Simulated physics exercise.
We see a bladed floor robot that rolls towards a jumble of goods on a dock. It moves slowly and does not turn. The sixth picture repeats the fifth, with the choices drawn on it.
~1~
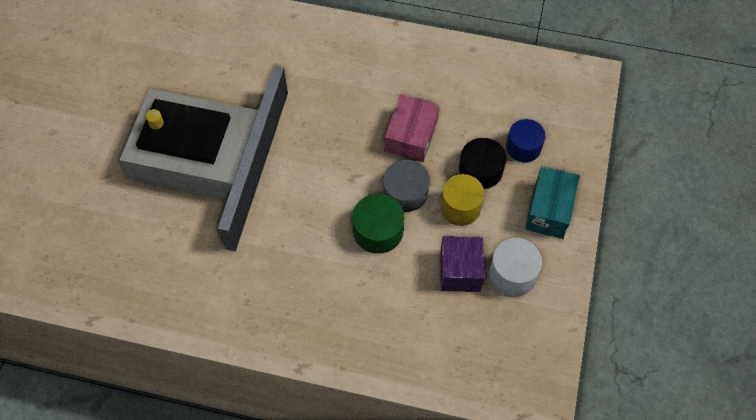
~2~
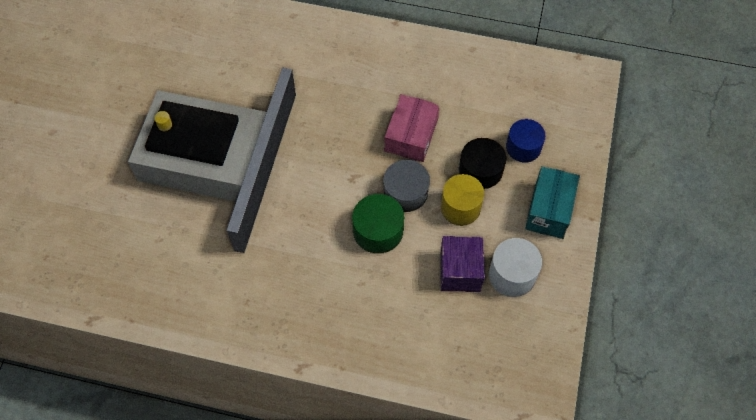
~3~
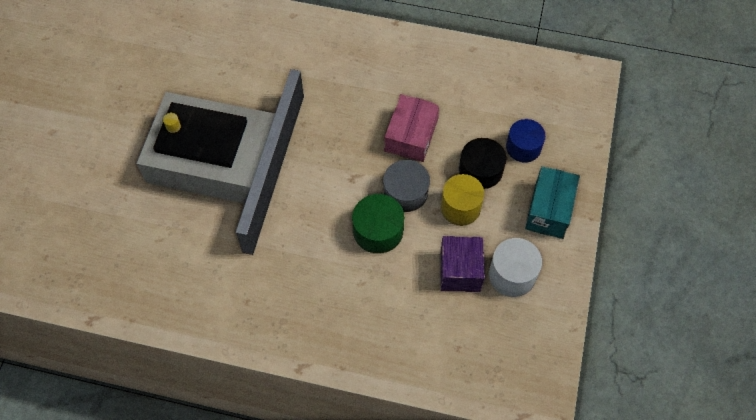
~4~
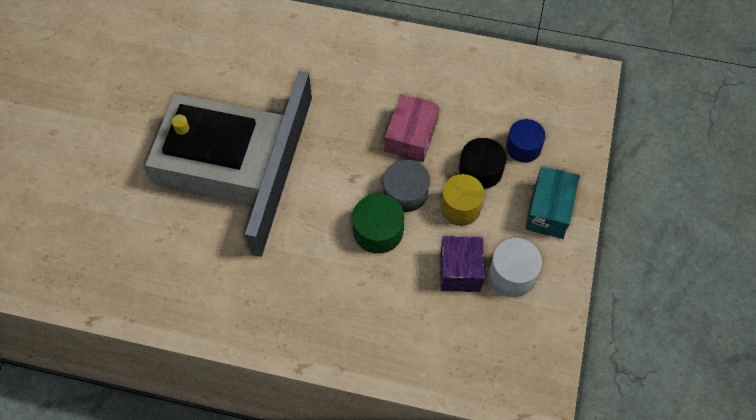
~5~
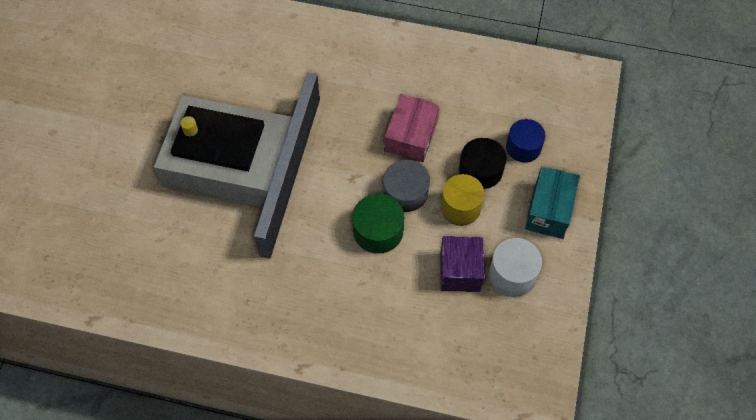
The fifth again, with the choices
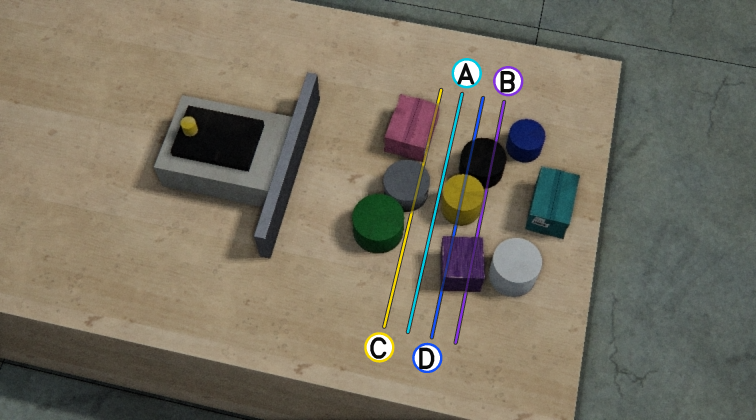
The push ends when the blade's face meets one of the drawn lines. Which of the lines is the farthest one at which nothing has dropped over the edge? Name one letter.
At B, and not beyond.
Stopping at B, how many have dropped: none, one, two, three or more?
By then, none.
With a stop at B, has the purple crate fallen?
No.
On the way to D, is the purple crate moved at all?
Yes.
On the marked copy, A at (437, 205); B at (481, 214); C at (415, 200); D at (459, 210).
Taking B. A third of the way, robot (293, 152); turquoise parcel (553, 203); white canister (515, 268).
Two thirds of the way, robot (362, 167); white canister (531, 277); black canister (505, 169).
When it is over, robot (415, 177); turquoise parcel (590, 216); white canister (541, 283); nothing has fallen.
As for the rest, A is safe but short; C is safe but short; D is safe but short.
